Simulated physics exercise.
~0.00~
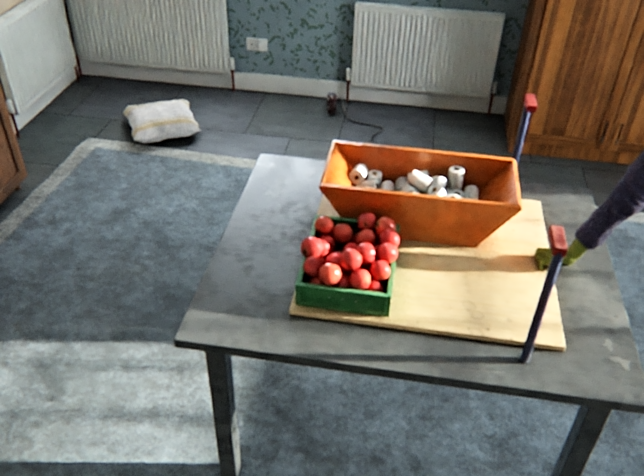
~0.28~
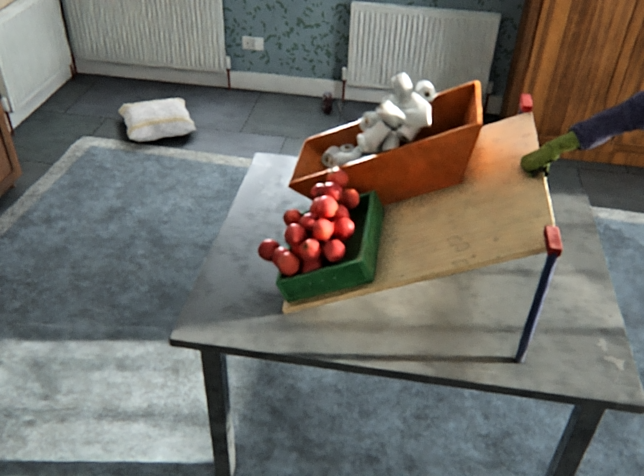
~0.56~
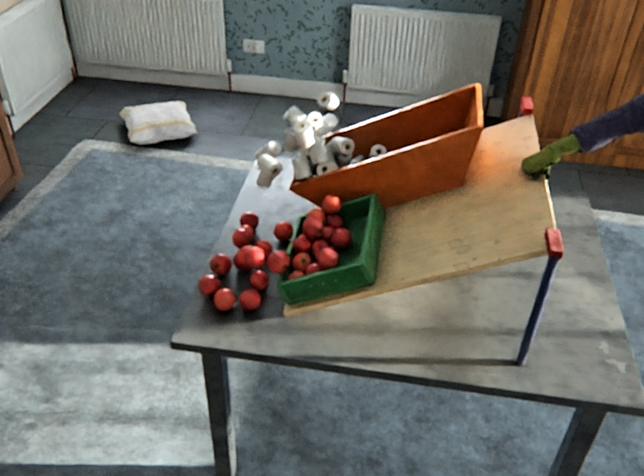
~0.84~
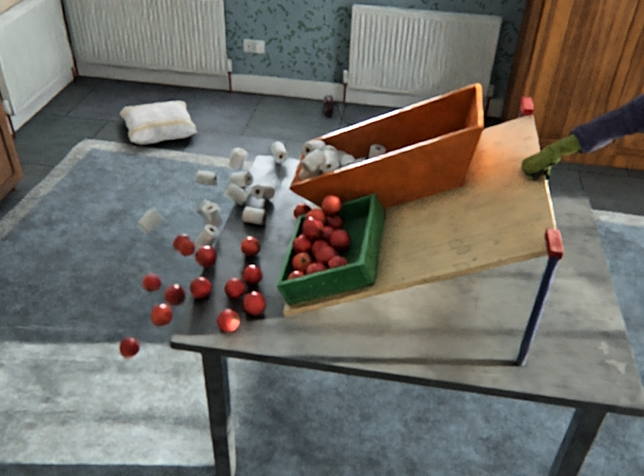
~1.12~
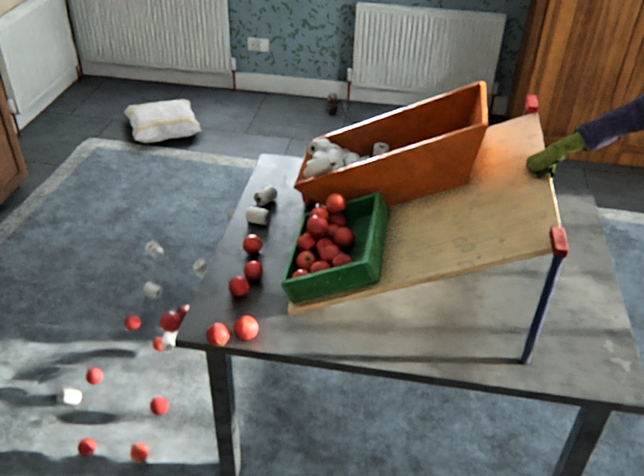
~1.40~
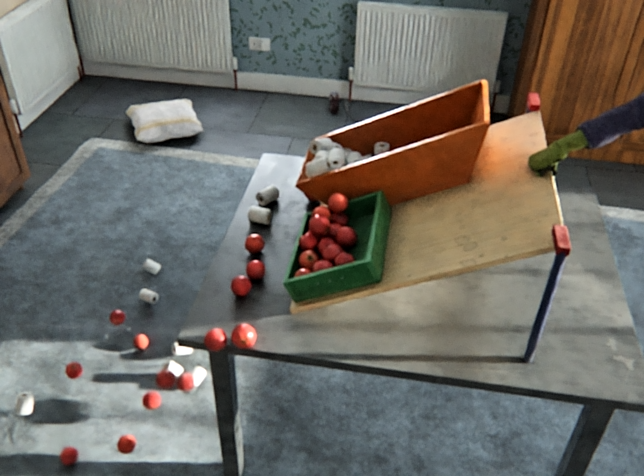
A hinged board on a table, bolted with a green crate of tomatoes and an orange crate of white paper rolls, is tilted up by a gloved hand, and some of both spill left across the table onto the floor, while the rest stay in the tilted crates.
